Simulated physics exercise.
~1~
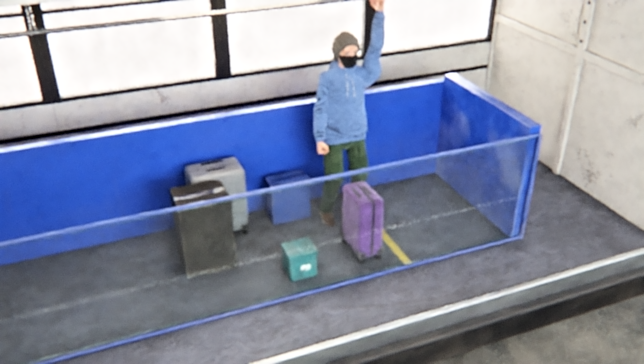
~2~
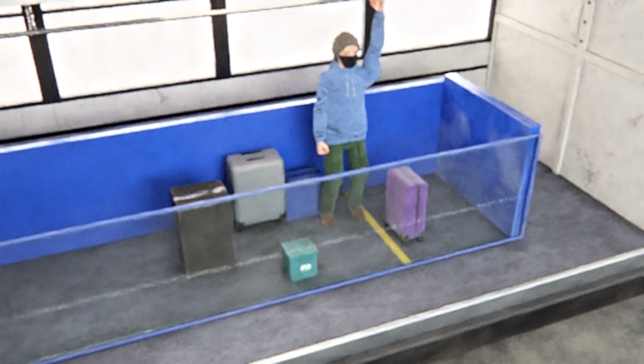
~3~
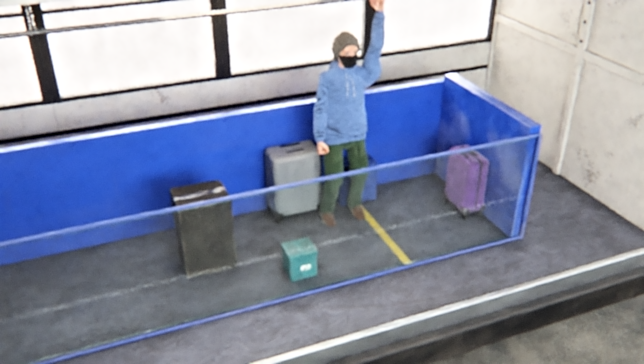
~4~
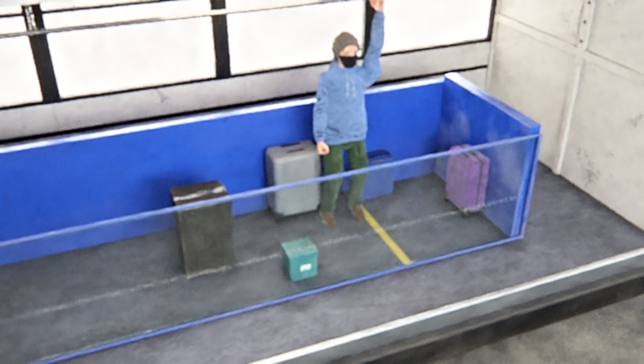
In a blue-walled luggage bay, a masked passenger stood with one arm raised as the purple and grey suitcases and a blue box slid right; the purple case and box ended beyond the yellow line, the grey one short of it.
